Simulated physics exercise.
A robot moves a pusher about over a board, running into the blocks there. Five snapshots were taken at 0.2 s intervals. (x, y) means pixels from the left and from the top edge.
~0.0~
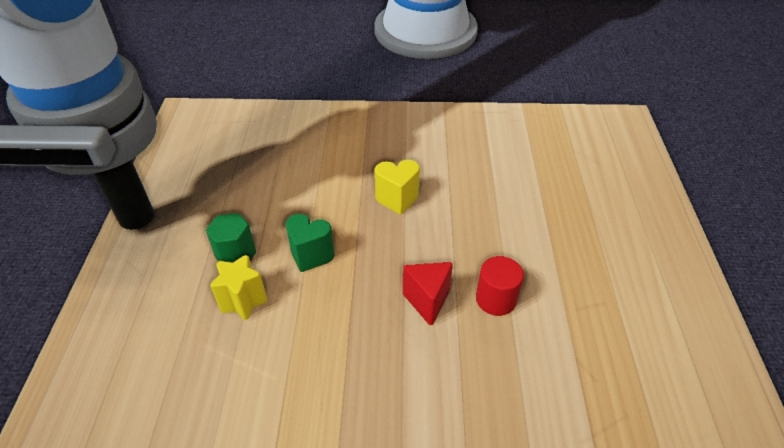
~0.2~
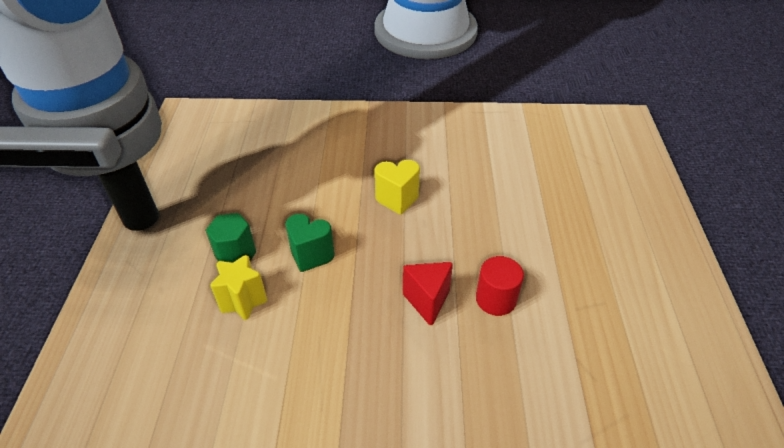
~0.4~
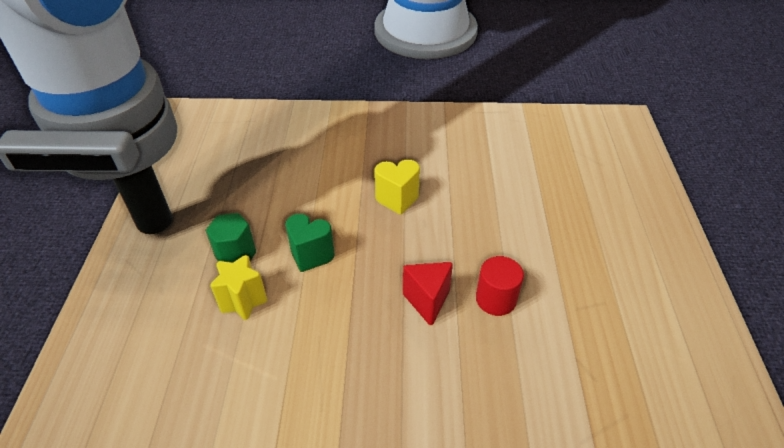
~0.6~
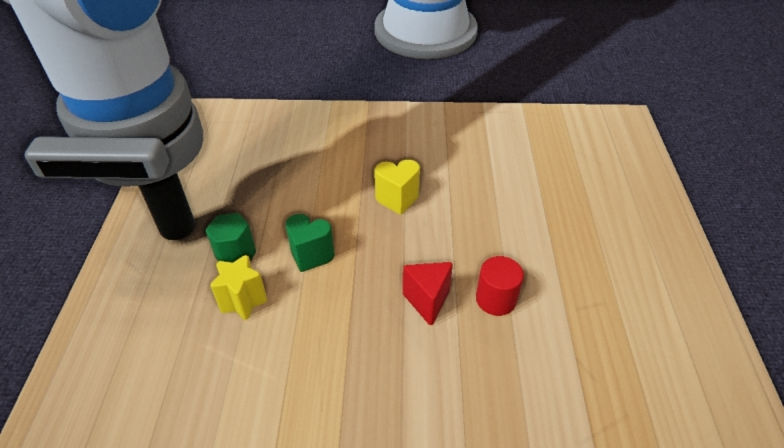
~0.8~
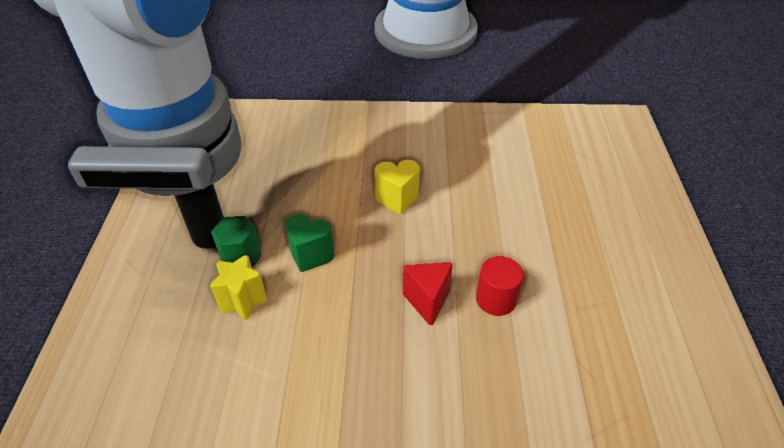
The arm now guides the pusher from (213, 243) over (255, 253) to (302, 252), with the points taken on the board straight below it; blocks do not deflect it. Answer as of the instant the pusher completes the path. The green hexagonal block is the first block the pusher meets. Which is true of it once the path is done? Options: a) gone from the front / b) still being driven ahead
The correct letter is a.
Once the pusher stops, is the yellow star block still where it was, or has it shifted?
Once the path ends, it is where it was.
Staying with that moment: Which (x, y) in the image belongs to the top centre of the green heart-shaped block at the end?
At (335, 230).
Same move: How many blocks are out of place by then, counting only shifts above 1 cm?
Most likely two.
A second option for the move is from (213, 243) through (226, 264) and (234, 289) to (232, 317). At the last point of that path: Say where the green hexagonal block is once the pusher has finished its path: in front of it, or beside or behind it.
No longer ahead of the pusher.
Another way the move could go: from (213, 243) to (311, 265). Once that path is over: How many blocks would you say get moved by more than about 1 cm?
My count: 2.
What follows on the original path. Halfway along, pusher at (253, 245); green hexagonal block at (271, 245), turned 30° clockwise.
At the end, pusher at (300, 244); green hexagonal block at (284, 255), turned 60° clockwise; yellow star block in place; green heart-shaped block at (335, 230).
